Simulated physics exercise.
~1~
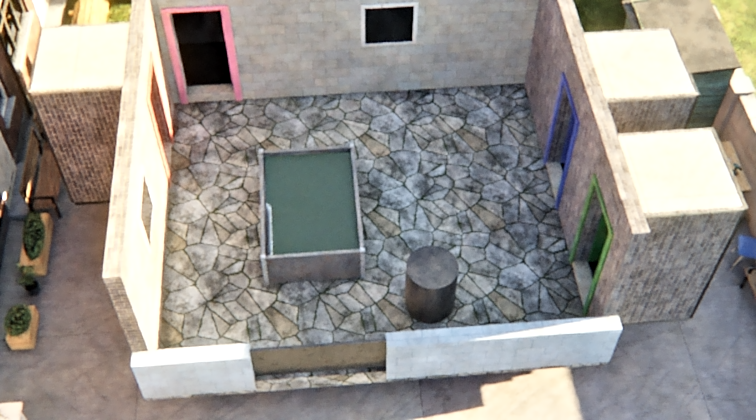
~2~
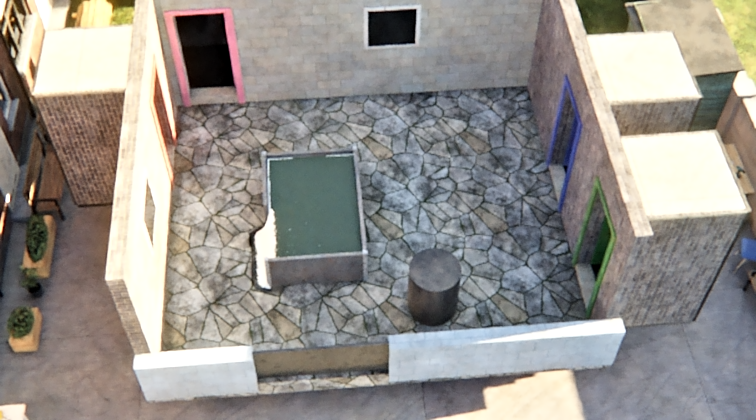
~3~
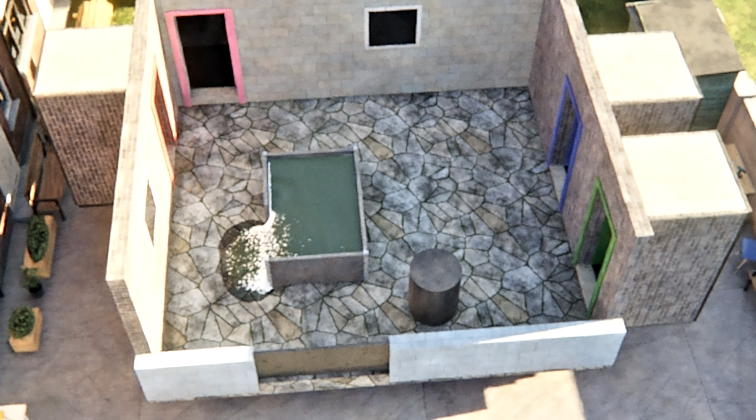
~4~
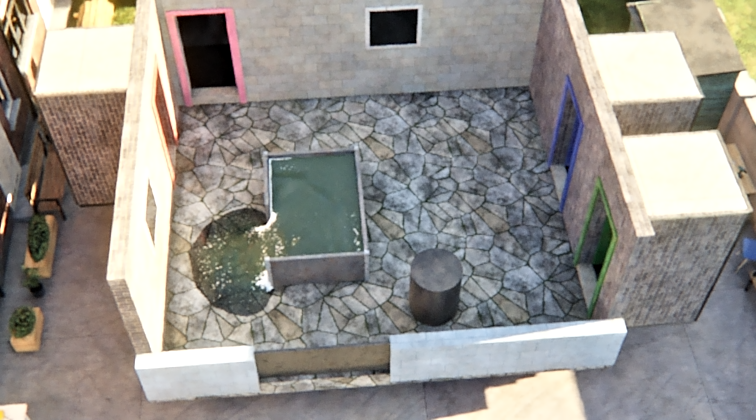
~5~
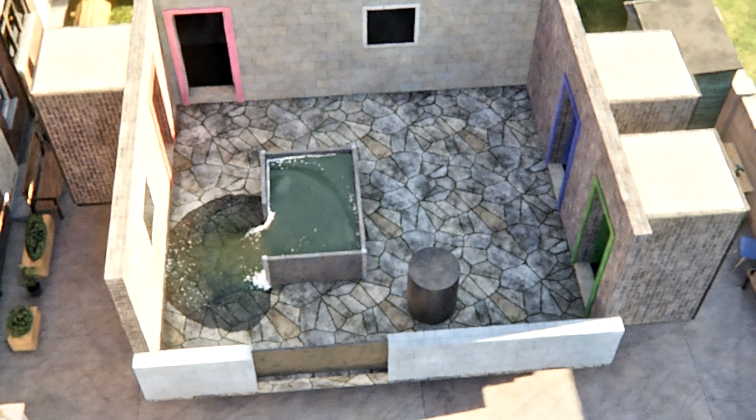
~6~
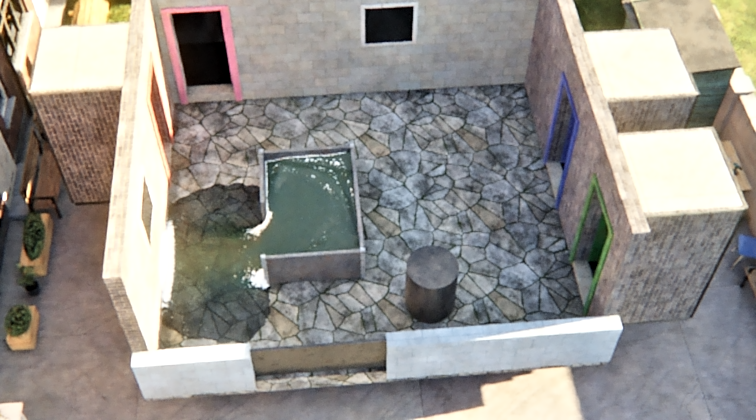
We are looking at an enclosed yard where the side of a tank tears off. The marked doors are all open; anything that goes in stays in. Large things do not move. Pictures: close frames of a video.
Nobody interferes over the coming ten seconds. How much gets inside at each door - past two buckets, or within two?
In order: The red door will let in an allowed amount, the blue door will let in an allowed amount, the pink door will let in an allowed amount, the green door will let in an allowed amount.
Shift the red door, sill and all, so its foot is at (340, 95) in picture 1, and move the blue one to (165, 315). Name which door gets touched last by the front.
It would be the one in green, I think.
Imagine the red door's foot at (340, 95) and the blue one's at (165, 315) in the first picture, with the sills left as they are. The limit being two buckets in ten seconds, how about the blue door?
Result - blue: Crosses the limit.
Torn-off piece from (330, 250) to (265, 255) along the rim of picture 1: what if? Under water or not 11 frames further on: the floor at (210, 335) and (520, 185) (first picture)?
Going through them in order, the first ends up waterlogged and the second left dry.
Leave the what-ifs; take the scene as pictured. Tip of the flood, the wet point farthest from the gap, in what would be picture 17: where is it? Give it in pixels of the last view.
Front's tip: Near (175, 109).
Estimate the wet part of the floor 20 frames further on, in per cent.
Close to 45 %.
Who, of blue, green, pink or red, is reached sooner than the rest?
My answer: The red door.
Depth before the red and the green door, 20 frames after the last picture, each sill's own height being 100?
The first sits near 90 in a hundred and the second near 0 in a hundred.
A moment on, water covers 15 % of the floor; the red door wet at the sill, nothing in, the blue door not reached, the pink door not reached, the green door not reached.
Next, water covers 25 % of the floor; the red door wet at the sill, nothing in, the blue door not reached, the pink door wet at the sill, nothing in, the green door not reached.
Then, water covers 45 % of the floor; the red door wet at the sill, nothing in, the blue door not reached, the pink door wet at the sill, nothing in, the green door not reached.
Later, water covers 90 % of the floor; the red door wet at the sill, nothing in, the blue door wet at the sill, nothing in, the pink door wet at the sill, nothing in, the green door wet at the sill, nothing in.
In the end, water covers 95 % of the floor; the red door wet at the sill, nothing in, the blue door under two buckets in, the pink door wet at the sill, nothing in, the green door wet at the sill, nothing in.
